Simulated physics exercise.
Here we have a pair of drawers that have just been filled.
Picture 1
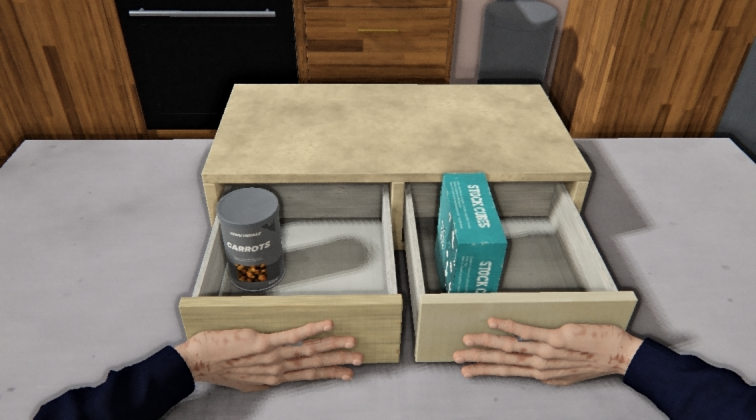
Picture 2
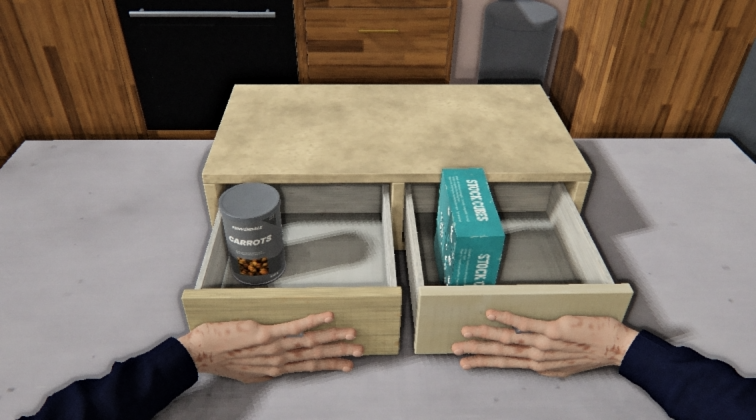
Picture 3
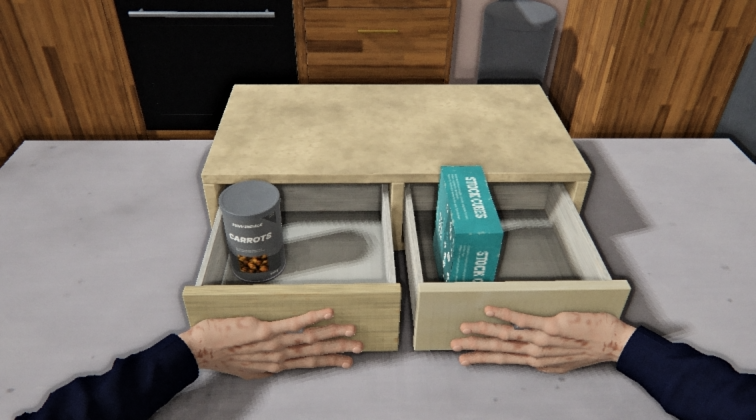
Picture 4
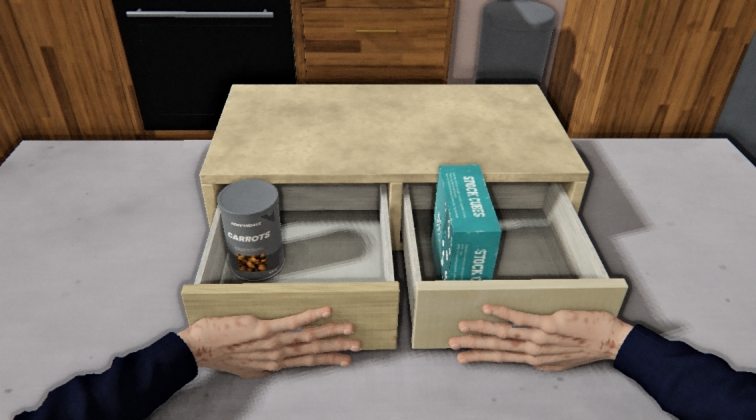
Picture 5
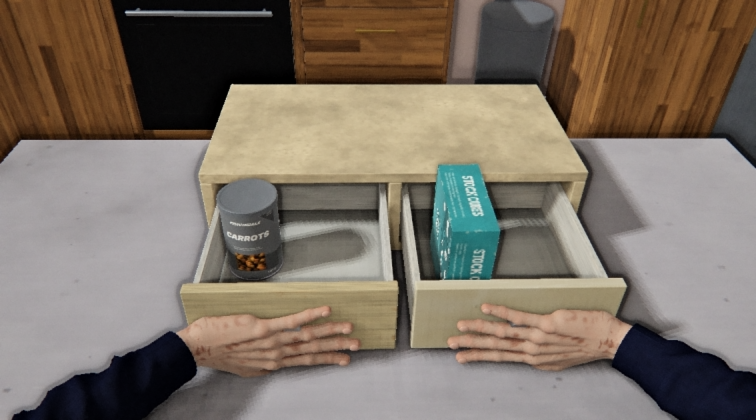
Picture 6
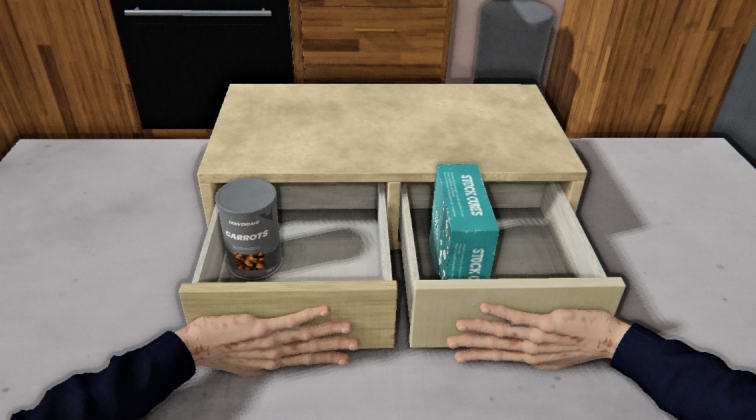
To begin with, two hands rest against the fronts of a pair of wide-open drawers, a grey tin in the left one and a turquoise box in the right. The hands and drawers then shift back very slightly toward the chest, and both drawers are still wide open at the end.
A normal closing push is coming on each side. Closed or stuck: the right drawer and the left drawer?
Outcome: The right drawer jams and the left drawer jams.
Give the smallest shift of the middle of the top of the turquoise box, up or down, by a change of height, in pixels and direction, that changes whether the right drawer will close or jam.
Roughly 28 pixels down.
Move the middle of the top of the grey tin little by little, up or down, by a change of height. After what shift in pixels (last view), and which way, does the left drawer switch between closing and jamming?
Roughly 12 pixels down.
Then, 0.26 s later than the last frame, right drawer starting in; left drawer starting in.
Then, 0.62 s later than the last frame, right drawer stopped, still ajar; left drawer about half in.
When it is over, the right drawer stays ajar; the left drawer stays ajar.
